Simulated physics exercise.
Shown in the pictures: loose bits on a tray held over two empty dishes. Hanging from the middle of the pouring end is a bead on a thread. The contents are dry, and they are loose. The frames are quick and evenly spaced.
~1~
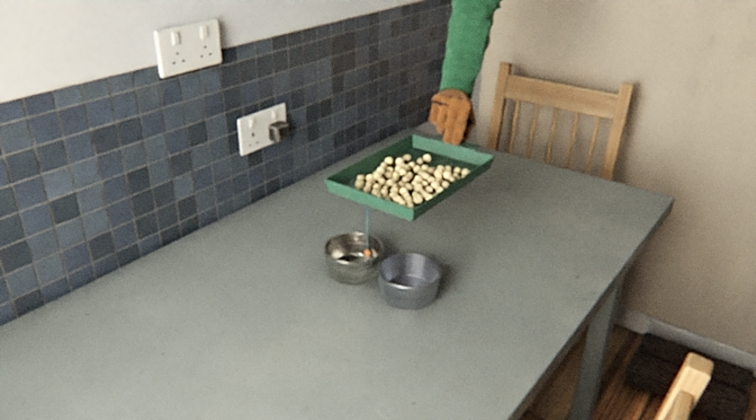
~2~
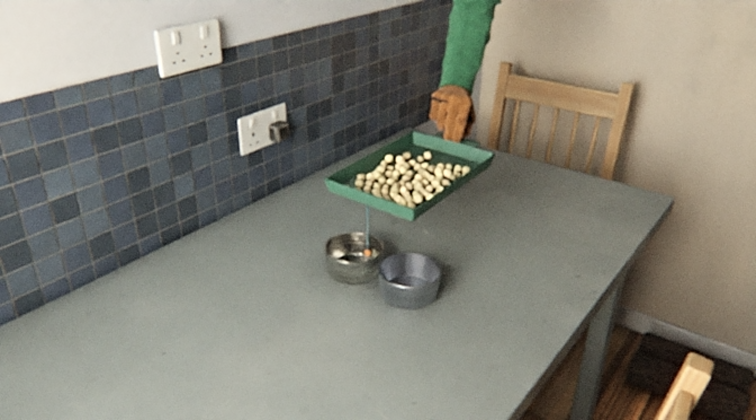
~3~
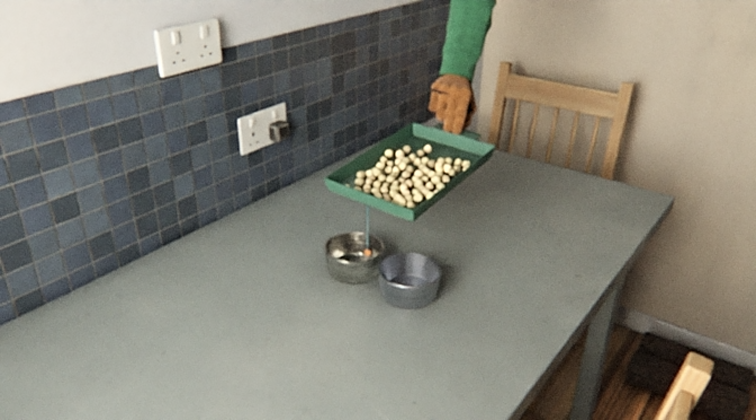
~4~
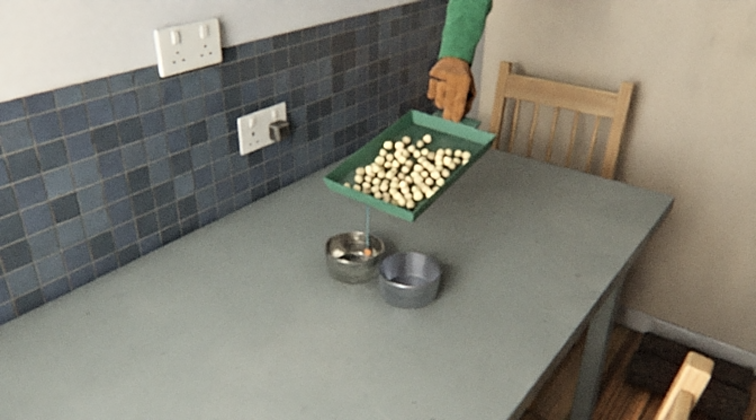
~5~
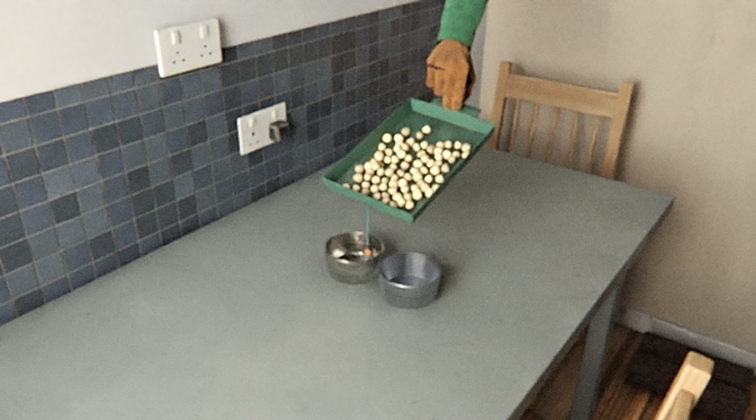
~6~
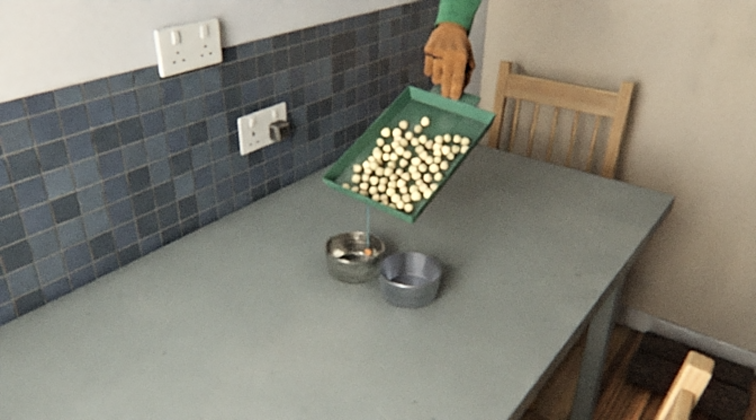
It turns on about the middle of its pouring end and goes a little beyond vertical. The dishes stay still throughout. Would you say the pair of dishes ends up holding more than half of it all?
I would say no, less than half.
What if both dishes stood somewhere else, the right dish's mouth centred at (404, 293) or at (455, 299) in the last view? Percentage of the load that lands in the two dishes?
Roughly 70% the first time and 40% the second time.
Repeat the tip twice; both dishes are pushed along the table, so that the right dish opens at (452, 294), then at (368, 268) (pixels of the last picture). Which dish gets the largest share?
Left side first, Right side second.
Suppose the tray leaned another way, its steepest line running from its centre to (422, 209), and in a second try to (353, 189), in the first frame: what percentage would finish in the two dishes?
Lab note: Case 1 near 70 %, case 2 near 30 %.
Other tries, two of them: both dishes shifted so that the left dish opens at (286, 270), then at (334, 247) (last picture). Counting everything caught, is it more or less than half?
The first time it's lower than half, the second time lower than half.
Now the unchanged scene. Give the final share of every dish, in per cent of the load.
0 per cent goes to the left dish and 10 per cent to the right dish.
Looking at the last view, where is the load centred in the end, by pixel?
About pixel (356, 328).
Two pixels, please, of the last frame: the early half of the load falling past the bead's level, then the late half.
(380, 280), then (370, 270).
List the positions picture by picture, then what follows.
The first frame shows corners of the pouring end near (329, 179) and (413, 207), level; middle of the load near (402, 185), macadamia nuts; left dish near (335, 269); right dish near (391, 293); bead on its thread near (367, 253).
The second frame shows corners of the pouring end near (329, 178) and (413, 207), level; middle of the load near (402, 184).
The third frame shows corners of the pouring end near (329, 178) and (412, 208), tipped barely, lowest at the right corner; middle of the load near (402, 181).
The fourth frame shows corners of the pouring end near (328, 177) and (412, 210), tipped a little, lowest at the right corner; middle of the load near (402, 177).
The fifth frame shows corners of the pouring end near (327, 177) and (411, 212), tipped clearly, lowest at the right corner; middle of the load near (401, 174).
The sixth frame shows corners of the pouring end near (326, 177) and (411, 214), tipped clearly, lowest at the right corner; middle of the load near (400, 172), near two thirds on the move; left dish near (336, 268); right dish near (392, 292).
Shortly afterwards, tray tipped steeply; the whole lot on the tray.
Next, tray tipped past a quarter turn; the bulk on the tray; only a few in the right dish; only a few outside both; near a quarter in the air.
Some moments later, tray tipped past a quarter turn; a little in the right dish; all but a few outside both.
In the end, tray tipped past a quarter turn; a little in the right dish; none at all in the left dish; all but a few outside both.
